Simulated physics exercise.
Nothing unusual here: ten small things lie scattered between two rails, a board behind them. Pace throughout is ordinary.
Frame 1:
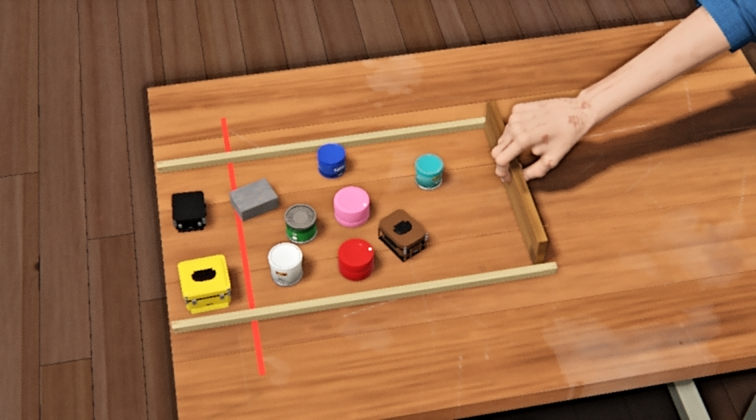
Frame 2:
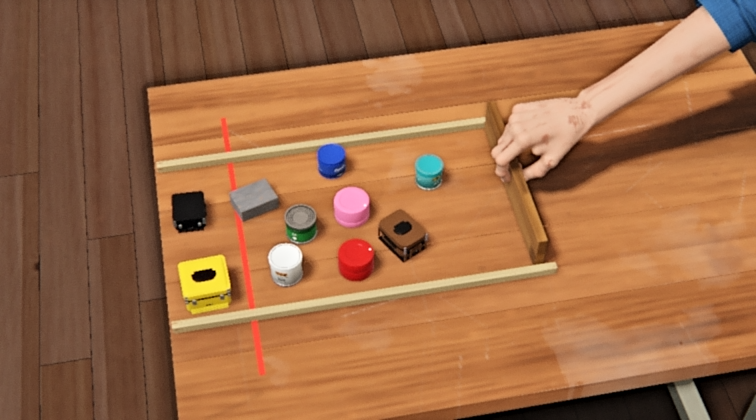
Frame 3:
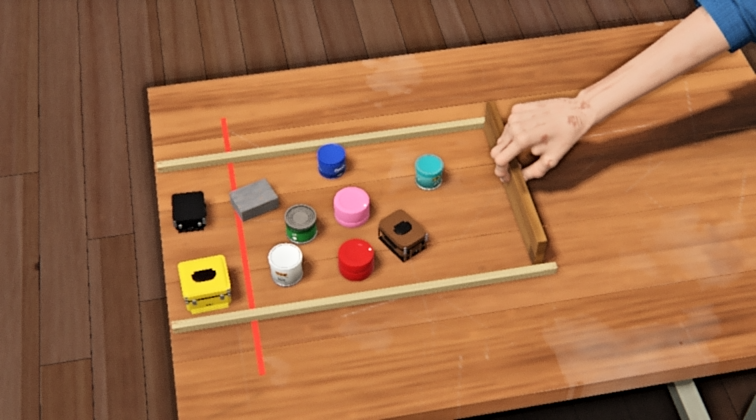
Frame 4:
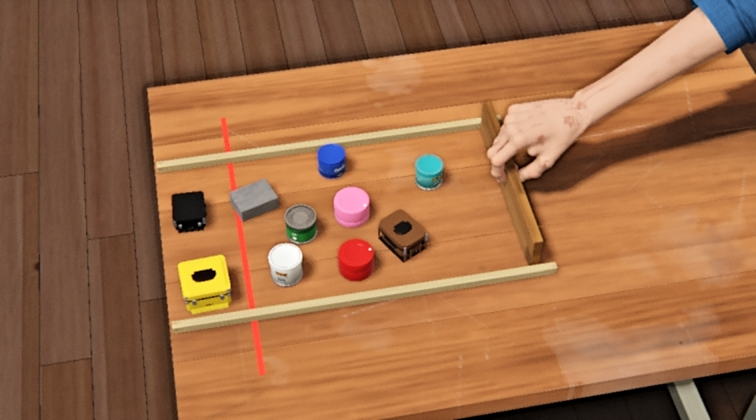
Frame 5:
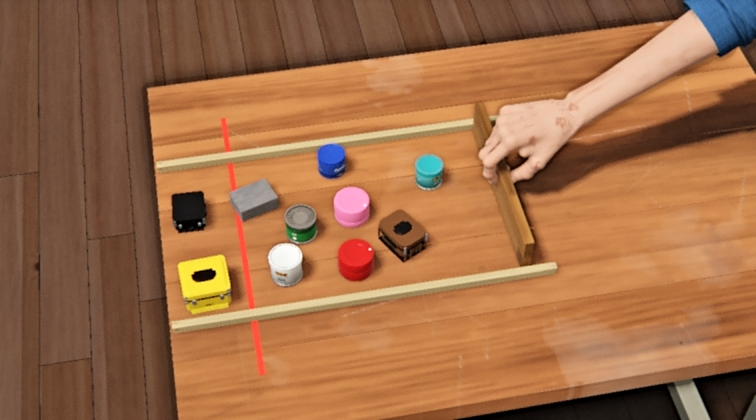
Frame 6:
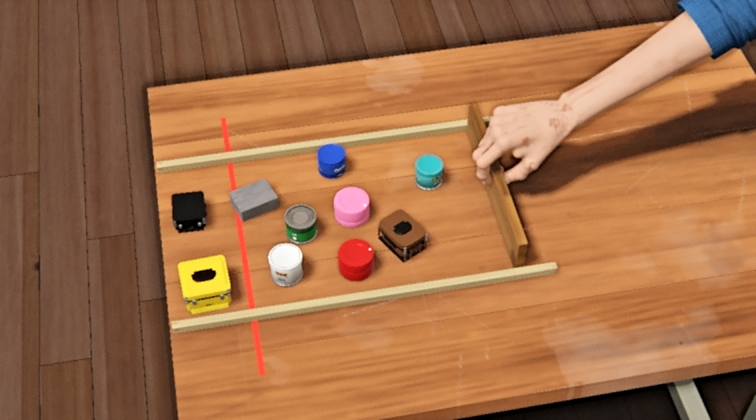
A wooden tabletop above a dark plank floor is seen from above at an angle, by a camera that stays still. Between two pale rails lie ten small objects, black and yellow cases left of a red line, a grey block across it, and blue, green, pink, white, red, brown and turquoise items to the right. A hand slides the upright board slightly left, while the objects stay put.
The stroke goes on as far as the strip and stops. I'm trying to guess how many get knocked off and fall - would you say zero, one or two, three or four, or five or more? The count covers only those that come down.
The way I see it, one or two of them end up off the end.
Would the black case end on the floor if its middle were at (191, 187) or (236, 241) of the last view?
Place by place, it holds its place, then holds its place.
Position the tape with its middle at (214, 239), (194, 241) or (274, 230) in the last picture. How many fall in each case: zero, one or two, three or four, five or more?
Taking the places one by one, it comes to either one or two; 5 or more; no fall at all.
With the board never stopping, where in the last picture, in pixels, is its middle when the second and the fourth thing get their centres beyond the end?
About (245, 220), then about (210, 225).
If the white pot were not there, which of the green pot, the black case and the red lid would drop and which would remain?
Green pot - safe; black case - gone; red lid - safe.
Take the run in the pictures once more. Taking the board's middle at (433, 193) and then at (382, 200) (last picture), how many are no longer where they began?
The number moved is 1 and then 3.
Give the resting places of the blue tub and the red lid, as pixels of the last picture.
One ends up near (219, 177) and the other near (232, 288).
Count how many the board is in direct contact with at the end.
It ends up touching 5.
Early on, none off yet; black case at rest near (189, 212); yellow case at rest near (205, 284); grey block at rest near (254, 200).
Finally, the number that fall off is one or two; lost, black case.
